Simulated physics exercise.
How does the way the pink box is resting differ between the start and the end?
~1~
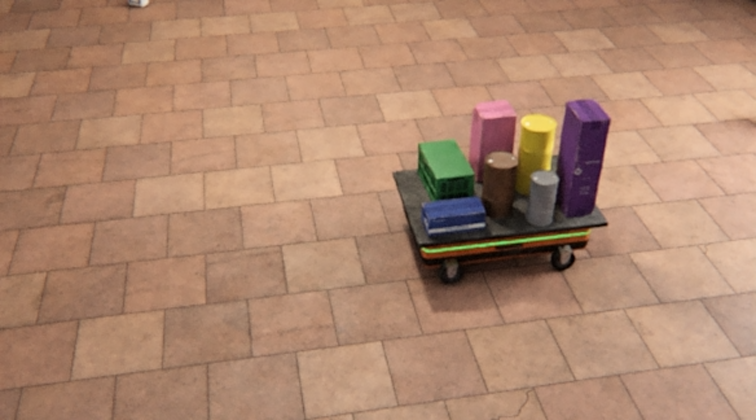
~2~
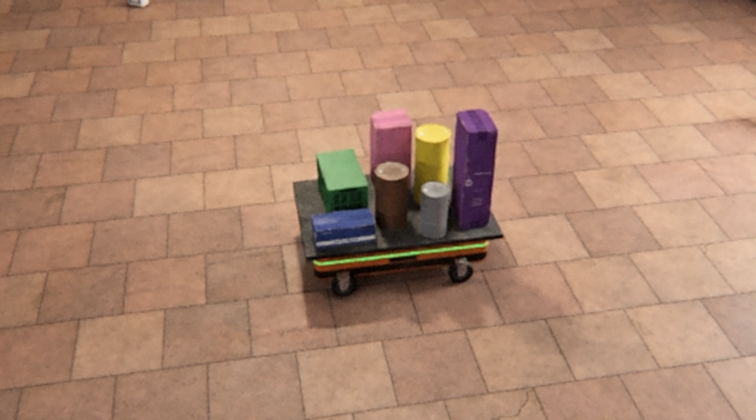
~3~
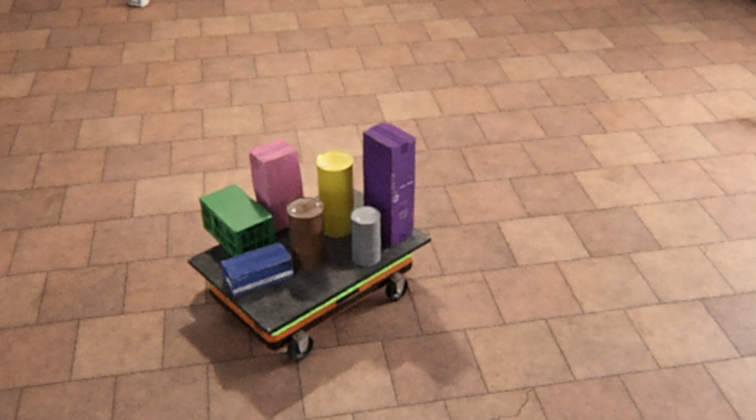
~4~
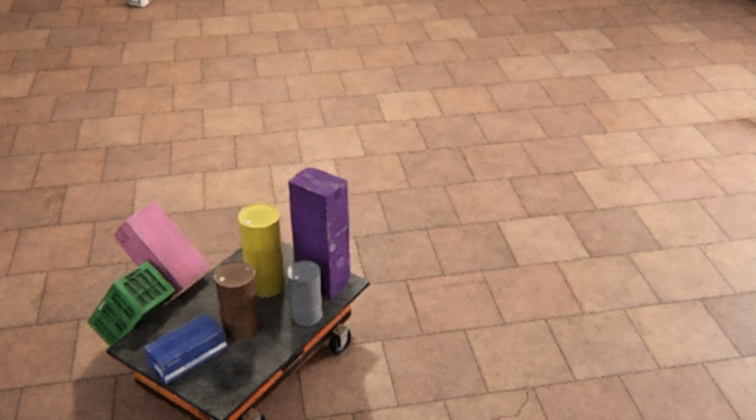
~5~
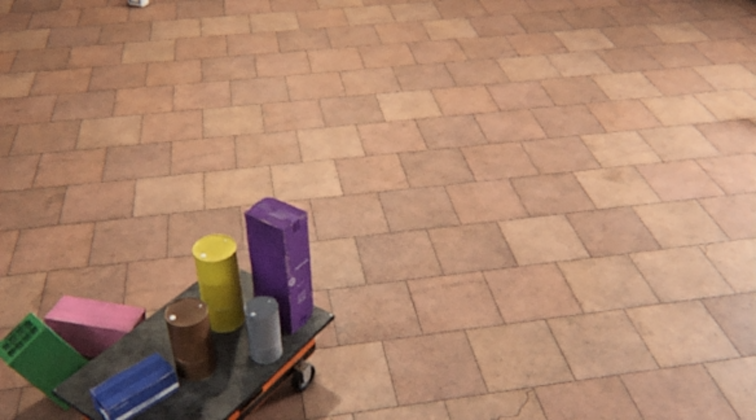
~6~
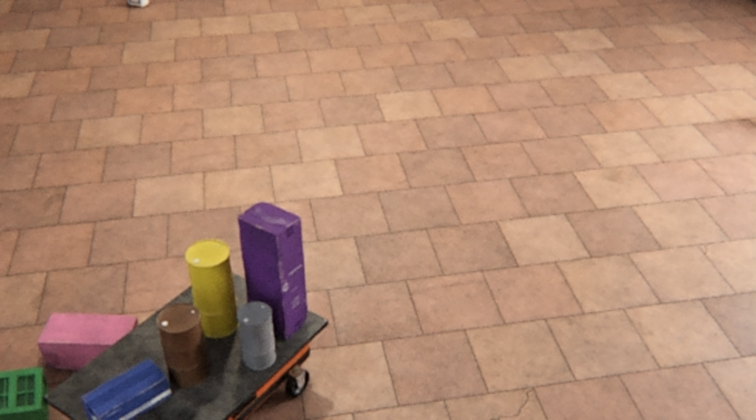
At the start the pink box stands upright on the cart, and by the end it is lying on its side on the floor.
